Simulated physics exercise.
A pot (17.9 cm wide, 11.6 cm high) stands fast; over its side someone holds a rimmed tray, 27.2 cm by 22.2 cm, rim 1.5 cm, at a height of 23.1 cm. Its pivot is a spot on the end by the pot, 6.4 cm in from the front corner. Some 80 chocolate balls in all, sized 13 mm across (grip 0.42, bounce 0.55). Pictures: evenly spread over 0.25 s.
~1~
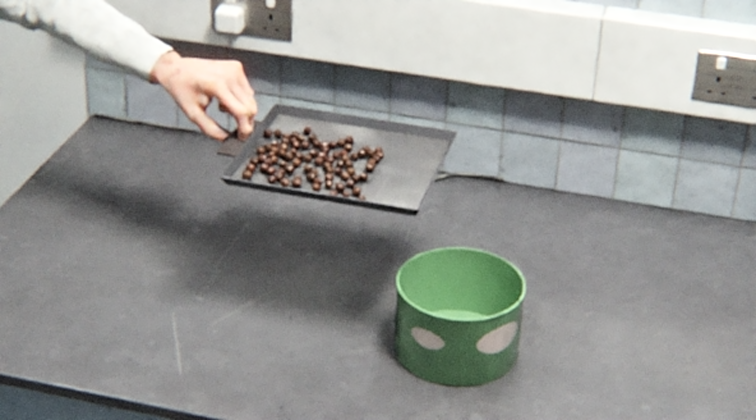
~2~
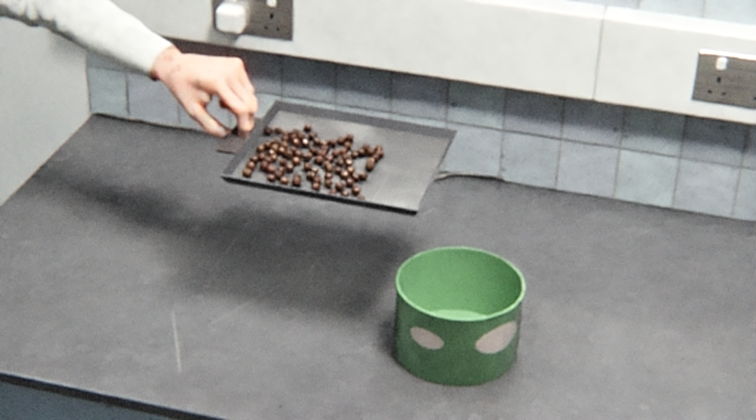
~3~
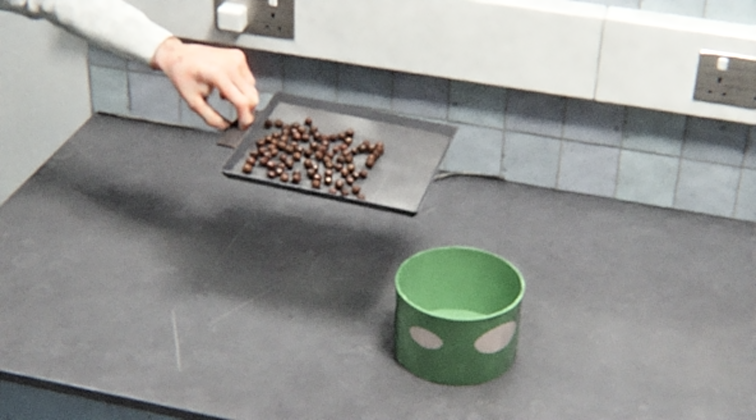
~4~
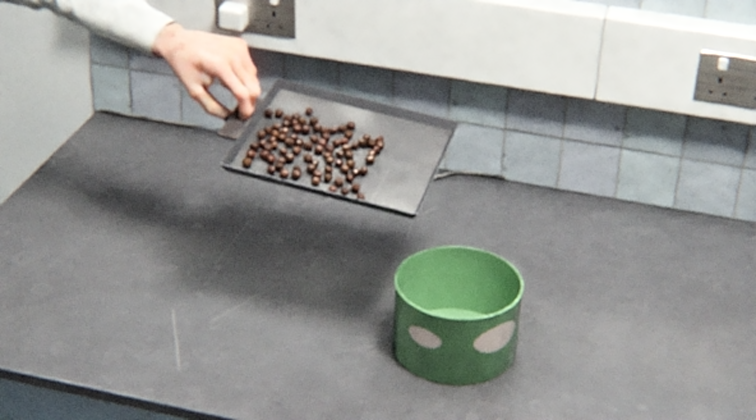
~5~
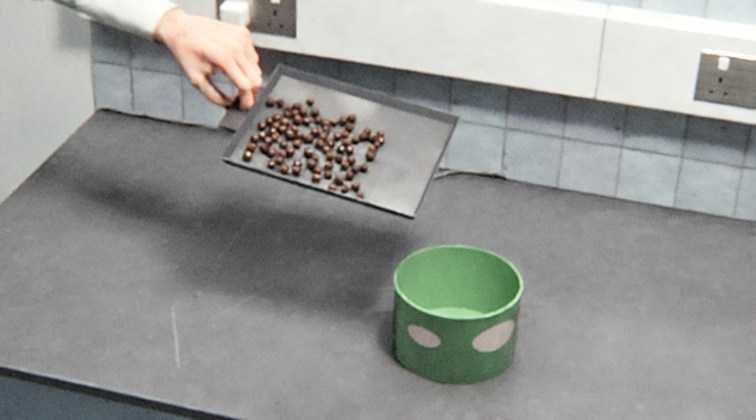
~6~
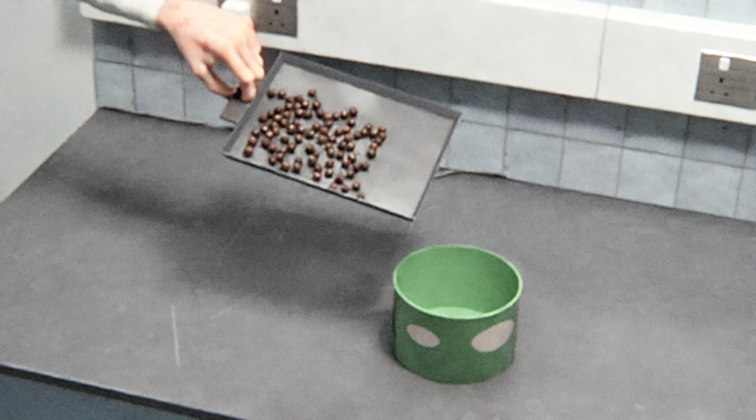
A hand held a dark tray of small brown balls above a grey counter, near a green pot with pale spots, then gradually raised the tray's left side, tilting it toward the right.
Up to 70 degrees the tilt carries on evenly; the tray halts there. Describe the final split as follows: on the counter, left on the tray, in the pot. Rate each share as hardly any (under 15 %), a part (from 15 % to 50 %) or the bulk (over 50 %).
Counter: A part; tray: Hardly any; pot: The bulk.
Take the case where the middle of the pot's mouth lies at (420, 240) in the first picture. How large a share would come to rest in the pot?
Roughly 0 percent would end up there.
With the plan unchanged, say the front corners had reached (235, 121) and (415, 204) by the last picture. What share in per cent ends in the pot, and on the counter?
In the pot: 40 per cent; on the counter: 60 per cent.
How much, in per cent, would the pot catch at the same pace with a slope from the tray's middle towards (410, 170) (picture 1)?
That would be close to 40 per cent.
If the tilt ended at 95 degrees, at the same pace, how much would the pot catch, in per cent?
In that case, near 60 percent.
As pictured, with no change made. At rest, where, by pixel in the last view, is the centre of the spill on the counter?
(377, 411).
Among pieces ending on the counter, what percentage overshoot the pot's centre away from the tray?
Around 30 in a hundred.
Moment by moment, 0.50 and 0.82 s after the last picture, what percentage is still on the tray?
In turn: 65, 5.
Then, 0.30 s after the last picture, tilt 43 degrees; the tray holds 100 %, the pot 0 %.
Then, 0.50 s after the last picture, tilt 61 degrees; the tray holds 65 %, the pot 10 %.
Then, 0.82 s after the last picture, tilt 70 degrees; the tray holds 5 %, the pot 50 %.
In the end, counter 35 %, tray 0 %, pot 65 %.
